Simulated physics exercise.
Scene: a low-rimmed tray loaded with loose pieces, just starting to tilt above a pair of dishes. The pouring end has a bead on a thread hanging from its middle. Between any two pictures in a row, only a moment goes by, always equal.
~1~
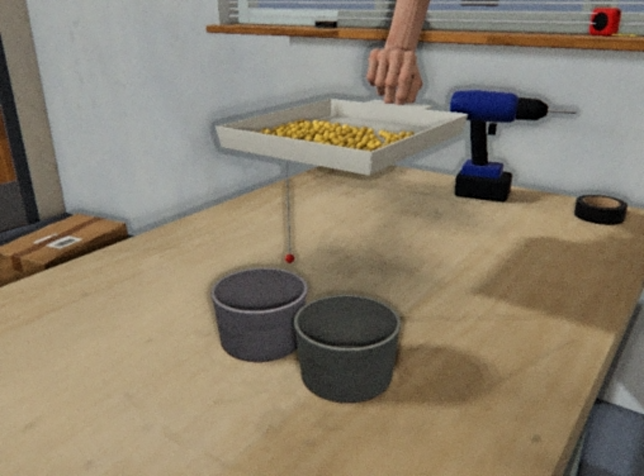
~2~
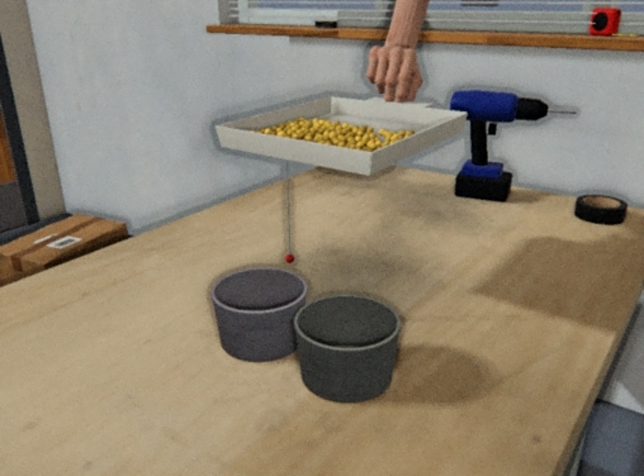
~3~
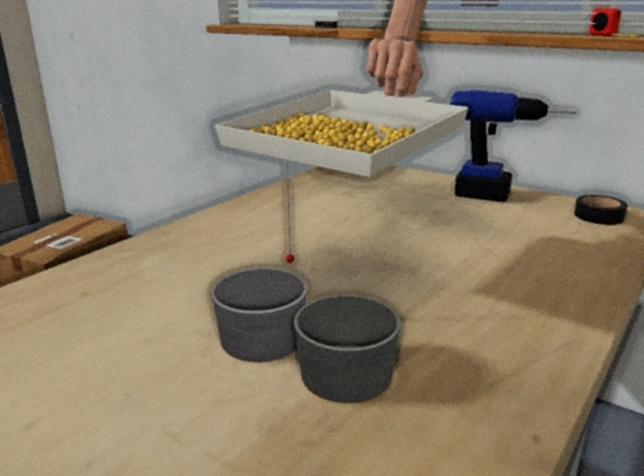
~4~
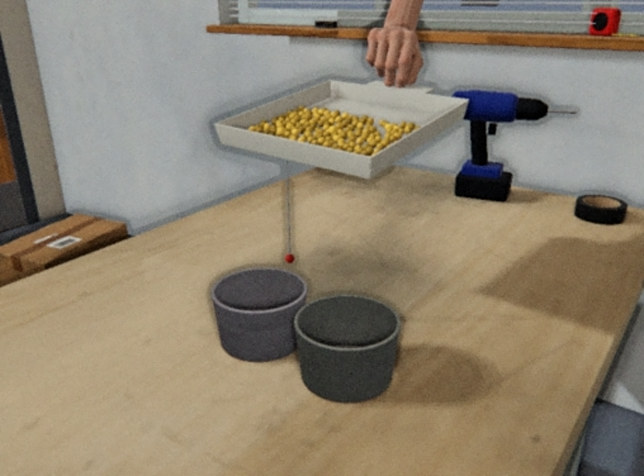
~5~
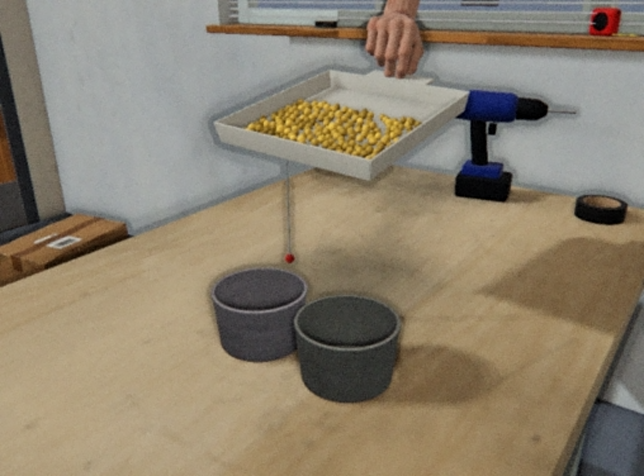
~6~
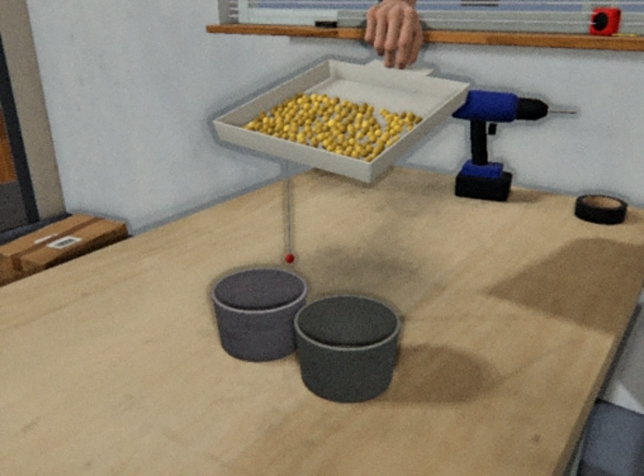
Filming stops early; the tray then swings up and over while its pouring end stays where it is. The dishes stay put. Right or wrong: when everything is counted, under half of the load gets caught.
Wrong.
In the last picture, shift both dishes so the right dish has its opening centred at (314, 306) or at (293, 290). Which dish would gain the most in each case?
For the two places in order: The rightward one, the rightward one.
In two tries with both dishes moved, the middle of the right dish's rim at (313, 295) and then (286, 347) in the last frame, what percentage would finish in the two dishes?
60 %, then 20 %.
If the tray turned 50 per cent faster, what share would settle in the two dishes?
About 70 %.
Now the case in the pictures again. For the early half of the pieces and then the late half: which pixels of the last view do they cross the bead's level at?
Initially about (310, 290); subsequently about (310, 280).
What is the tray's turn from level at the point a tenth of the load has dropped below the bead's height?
I'd say it is tilted about 110°.
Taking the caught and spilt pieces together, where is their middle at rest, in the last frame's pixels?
I'd put the middle somewhere around (298, 347).
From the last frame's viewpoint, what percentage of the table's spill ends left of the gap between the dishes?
Roughly 20 percent.
Shortly afterwards, tray tipped steeply; the whole lot on the tray.
Next, tray tipped right over; the whole lot on the tray.
Some moments later, tray tipped past a quarter turn; near a third in the right dish; near a third in the left dish; near a quarter outside both.
In the end, tray tipped past a quarter turn; near a third in the right dish; near a third in the left dish; near a quarter outside both.
